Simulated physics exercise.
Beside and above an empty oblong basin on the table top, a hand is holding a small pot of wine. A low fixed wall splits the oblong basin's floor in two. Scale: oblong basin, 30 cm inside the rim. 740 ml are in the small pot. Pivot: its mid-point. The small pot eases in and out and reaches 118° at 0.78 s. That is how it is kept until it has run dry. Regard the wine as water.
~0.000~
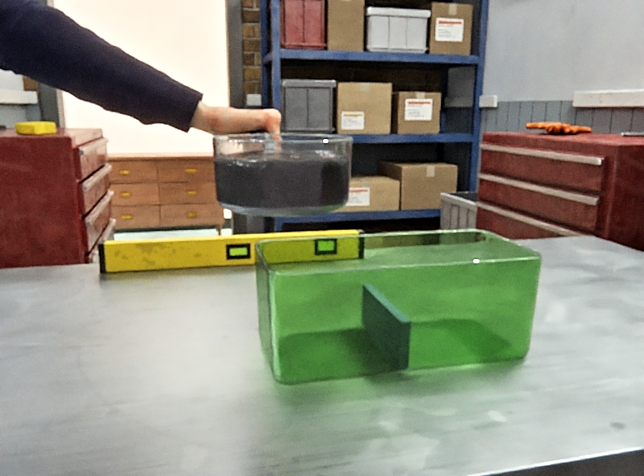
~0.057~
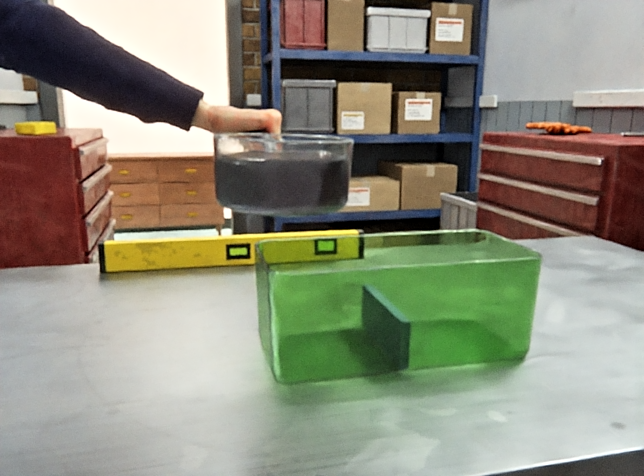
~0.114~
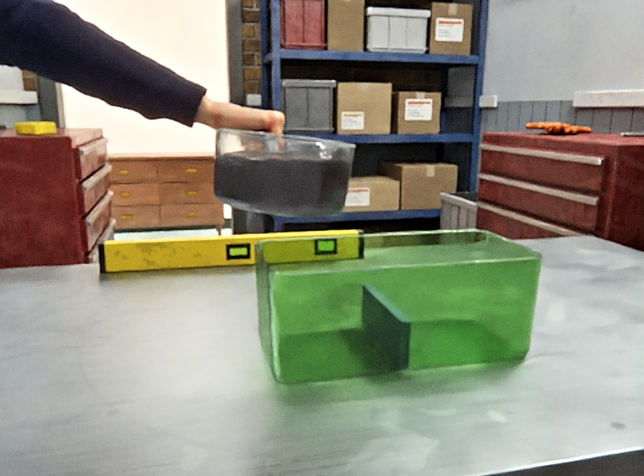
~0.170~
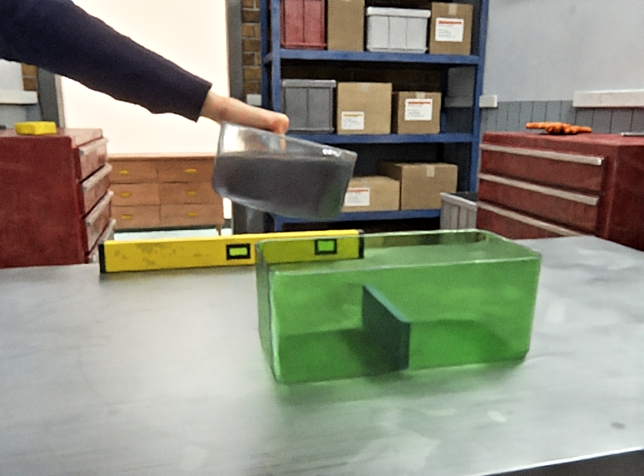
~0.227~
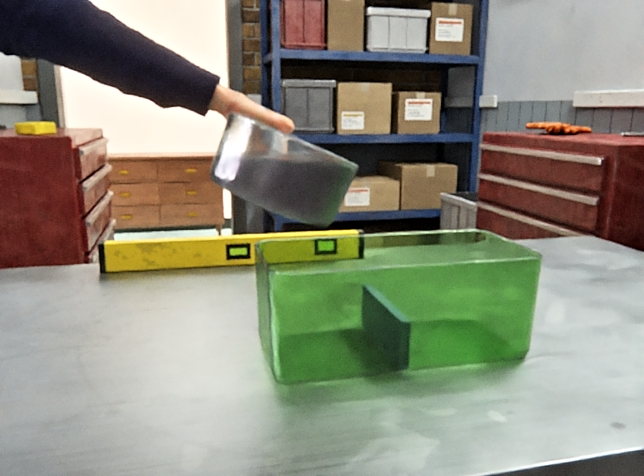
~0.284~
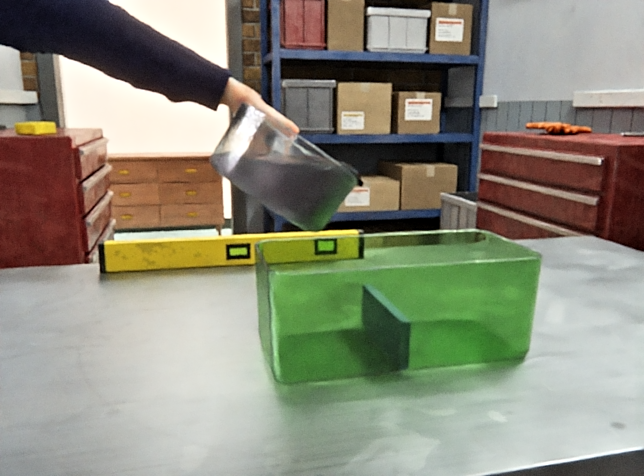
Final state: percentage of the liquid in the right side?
Approximately 35 %.
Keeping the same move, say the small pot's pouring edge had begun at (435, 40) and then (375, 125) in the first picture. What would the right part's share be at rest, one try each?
Respectively 90 and 70 %.
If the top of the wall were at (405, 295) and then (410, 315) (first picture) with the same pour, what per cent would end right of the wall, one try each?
Result: 5 per cent, then 15 per cent.
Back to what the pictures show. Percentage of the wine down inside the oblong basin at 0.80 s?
About 94 per cent.
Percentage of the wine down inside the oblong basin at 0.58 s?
Close to 62 in a hundred.
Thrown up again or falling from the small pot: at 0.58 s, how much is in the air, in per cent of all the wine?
Around 18 in a hundred.
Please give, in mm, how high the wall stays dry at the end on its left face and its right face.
Left: Roughly 30 mm; right: Roughly 44 mm.
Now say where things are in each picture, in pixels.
In the first frame, it leans 0°; its right rim is at (348, 139); the wine meets the walls at (216, 157) and (344, 156); the oblong basin's rim runs from (262, 258) to (512, 244); the wall's top is at (384, 302).
In the second frame, it leans 2°; its right rim is at (349, 141); the wine meets the walls at (217, 157) and (344, 156).
In the third frame, it leans 6°; its right rim is at (350, 147); the wine meets the walls at (217, 156) and (345, 157).
In the fourth frame, it leans 13°; its right rim is at (352, 155); the wine meets the walls at (218, 155) and (347, 158).
In the fifth frame, it leans 23°; its right rim is at (353, 167); the wine meets the walls at (216, 156) and (351, 161).
In the sixth frame, it leans 35°; its right rim is at (352, 182); the wine meets the walls at (213, 153) and (345, 170); 4 per cent is over the edge.
Then, 0.58 s in, the tilt is 100° and 19 per cent is still to pour, 32 is left of the wall and 30 right of it.
Then, 0.80 s in, the tilt is 118° and 2 per cent is still to pour, 59 is left of the wall and 34 right of it.
Then, 1.03 s in, the tilt is 118° and 0 per cent is still to pour, 63 is left of the wall and 35 right of it.
Then, 1.28 s in, the tilt is 118° and 0 per cent is still to pour, 63 is left of the wall and 35 right of it.
Finally, 63 per cent lies left of the wall, 35 right of it and 1 outside.
